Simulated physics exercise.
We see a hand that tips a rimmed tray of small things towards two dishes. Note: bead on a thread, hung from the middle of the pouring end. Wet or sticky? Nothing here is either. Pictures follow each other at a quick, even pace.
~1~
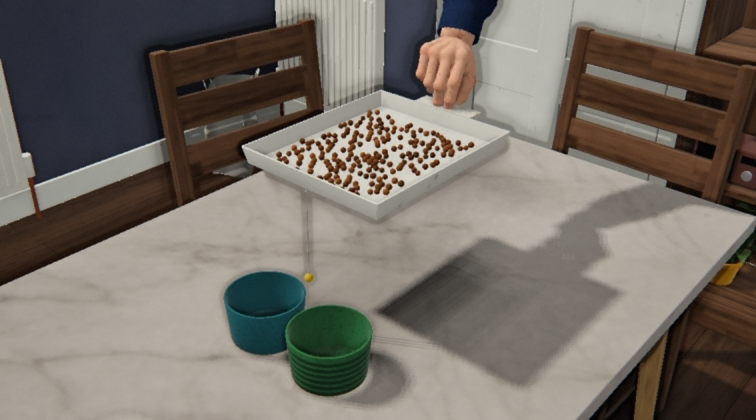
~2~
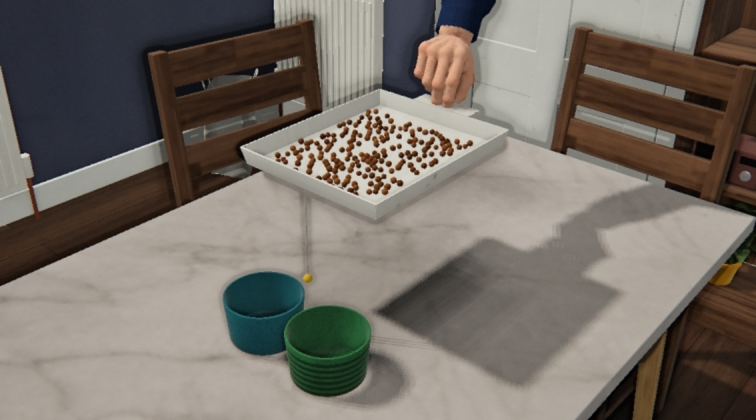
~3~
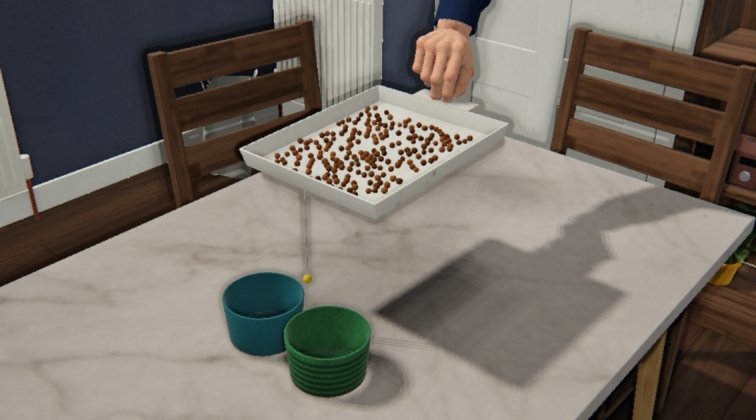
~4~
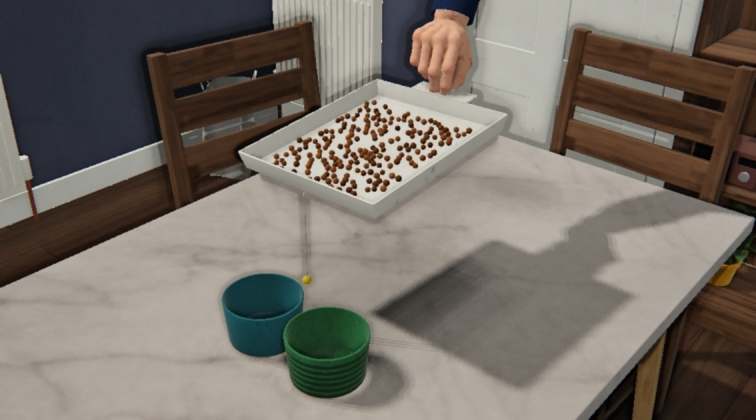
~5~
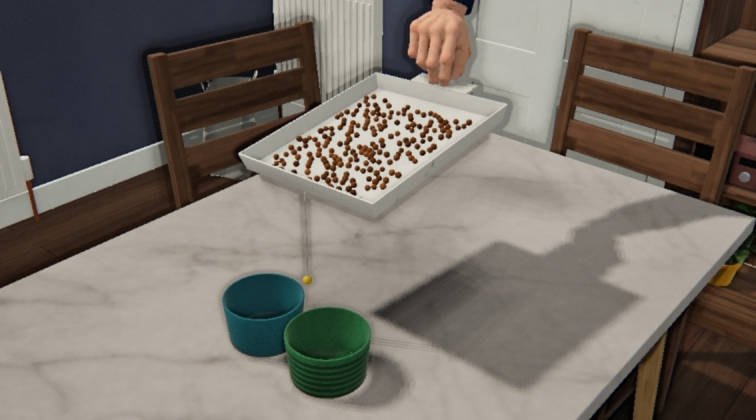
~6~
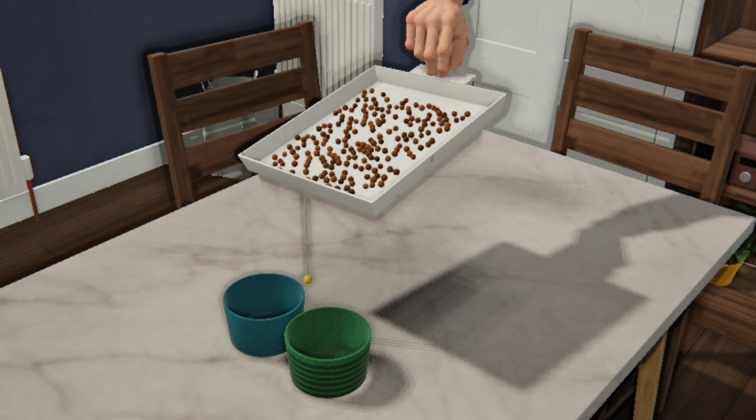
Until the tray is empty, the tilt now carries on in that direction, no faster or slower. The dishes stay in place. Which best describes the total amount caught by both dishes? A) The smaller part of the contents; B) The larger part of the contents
(A) The smaller part of the contents.
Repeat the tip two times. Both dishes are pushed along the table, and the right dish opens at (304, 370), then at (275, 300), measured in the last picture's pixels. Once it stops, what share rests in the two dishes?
First 0 per cent, second 90 per cent.
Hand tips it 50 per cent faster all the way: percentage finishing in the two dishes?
I'd say 40 percent or thereabouts.
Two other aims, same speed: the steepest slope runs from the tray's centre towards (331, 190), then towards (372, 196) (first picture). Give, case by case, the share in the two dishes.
About 90 and 40 percent.
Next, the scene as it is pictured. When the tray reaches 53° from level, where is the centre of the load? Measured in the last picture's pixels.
Roughly at (292, 159).
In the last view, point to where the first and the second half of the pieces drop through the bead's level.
First part (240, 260), rest (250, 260).
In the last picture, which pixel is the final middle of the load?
Centre at rest, last view: Approx. (230, 316).
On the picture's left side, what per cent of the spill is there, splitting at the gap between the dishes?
Close to 90 %.
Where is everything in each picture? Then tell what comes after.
Corners of the pouring end at (248, 146) and (377, 201), level; middle of the load at (368, 157), cereal balls; left dish at (236, 328); right dish at (299, 368); bead on its thread at (309, 278), in the first frame.
Corners of the pouring end at (246, 147) and (375, 201), level; middle of the load at (367, 156), in the second frame.
Corners of the pouring end at (245, 149) and (374, 201), tipped barely, lowest at the left corner; middle of the load at (366, 154), in the third frame.
Corners of the pouring end at (244, 151) and (373, 201), tipped a little, lowest at the left corner; middle of the load at (365, 152), in the fourth frame.
Corners of the pouring end at (244, 153) and (372, 200), tipped a little, lowest at the left corner; middle of the load at (373, 144), in the fifth frame.
Corners of the pouring end at (244, 154) and (371, 199), tipped a little, lowest at the left corner; middle of the load at (371, 140); left dish at (235, 330); right dish at (298, 370), in the sixth frame.
Soon, tray tipped steeply; all on the tray.
A while on, tray tipped right over; most on the tray; a stray few outside both; about a quarter in the air.
Towards the end, tray tipped past a quarter turn; about a third in the left dish; about two thirds outside both.
Finally, tray tipped past a quarter turn; none in the right dish; about a third in the left dish; about two thirds outside both.
